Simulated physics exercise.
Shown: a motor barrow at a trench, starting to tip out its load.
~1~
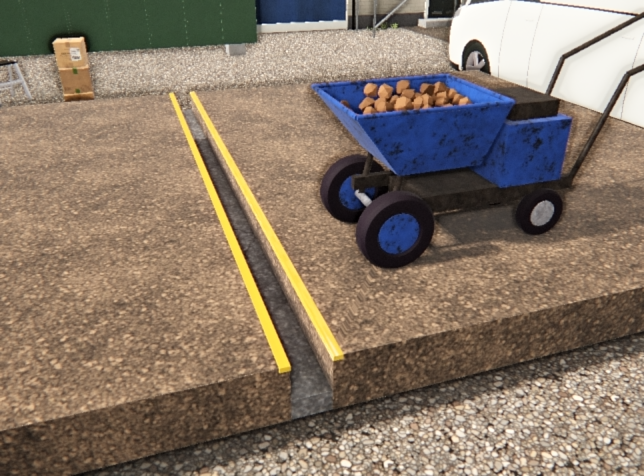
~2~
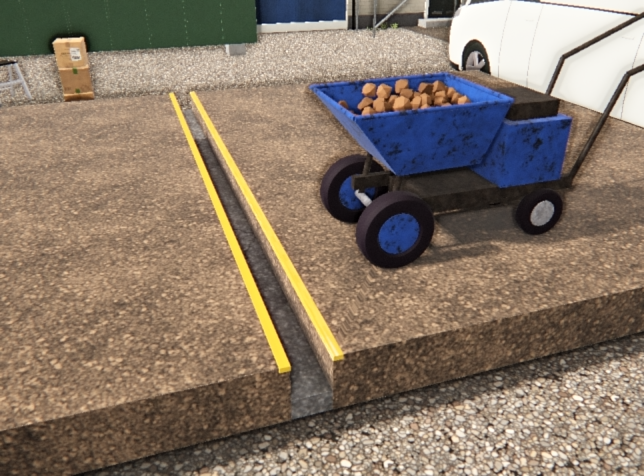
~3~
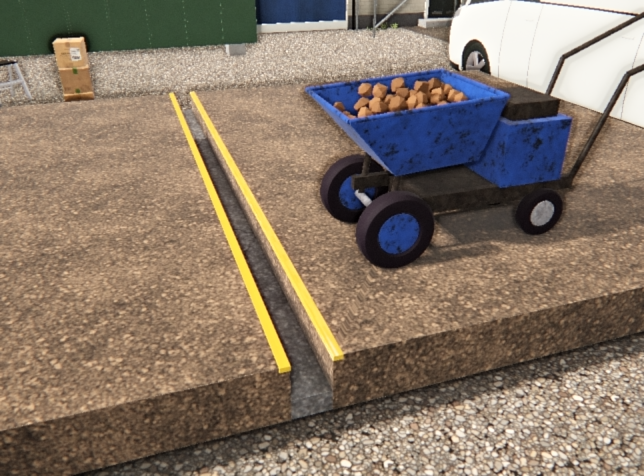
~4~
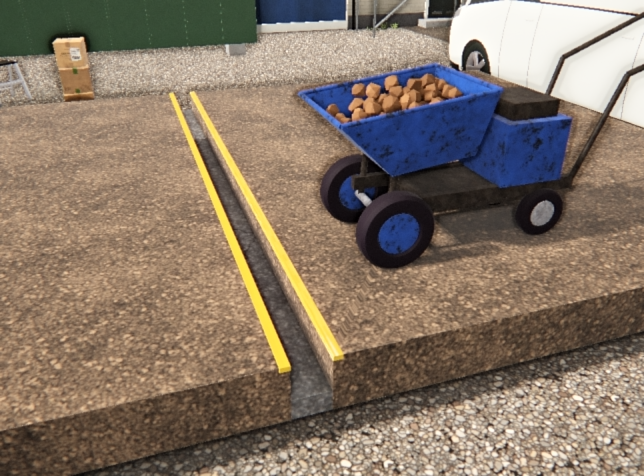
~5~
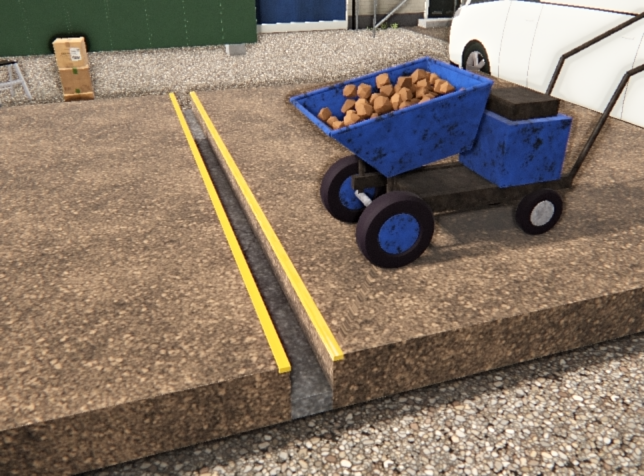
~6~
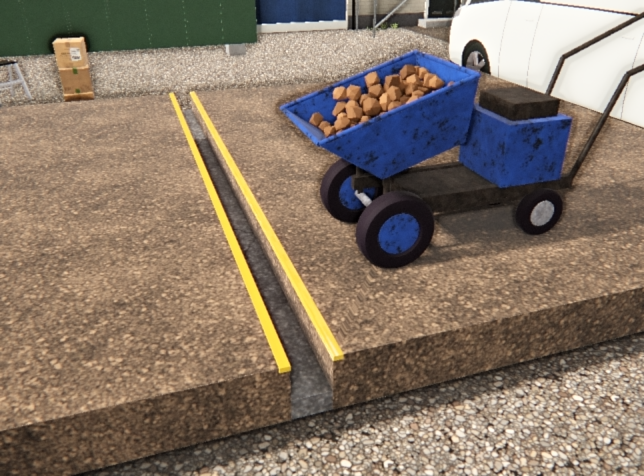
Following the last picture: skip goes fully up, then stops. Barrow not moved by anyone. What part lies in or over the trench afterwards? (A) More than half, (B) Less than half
Less than half (B).
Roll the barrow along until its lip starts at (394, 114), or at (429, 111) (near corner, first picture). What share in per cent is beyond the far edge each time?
20 % for the first, 0 % for the second.
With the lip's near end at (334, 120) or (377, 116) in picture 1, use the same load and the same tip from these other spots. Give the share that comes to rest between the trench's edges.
In order: 0 % and 50 %.
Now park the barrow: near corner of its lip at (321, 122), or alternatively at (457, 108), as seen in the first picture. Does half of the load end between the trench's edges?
First: A minority of it. Second: A minority of it.
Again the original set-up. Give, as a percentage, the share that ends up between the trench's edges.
My estimate is about 10 in a hundred.
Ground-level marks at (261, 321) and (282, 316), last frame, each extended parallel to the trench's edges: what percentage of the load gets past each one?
I'd say some 50 in a hundred, and after that 60 in a hundred.
Just after the last frame, skip tipped steeply; every one in the skip.
A moment on, skip tipped right over; roughly two thirds in the skip; just a few in or heaped over the trench; roughly a quarter beyond it; just a few falling.
Further on, skip tipped right over; roughly a third in the skip; about a tenth in or heaped over the trench; roughly half beyond it.
When it is over, skip tipped right over; roughly a third in the skip; about a tenth in or heaped over the trench; roughly half beyond it.
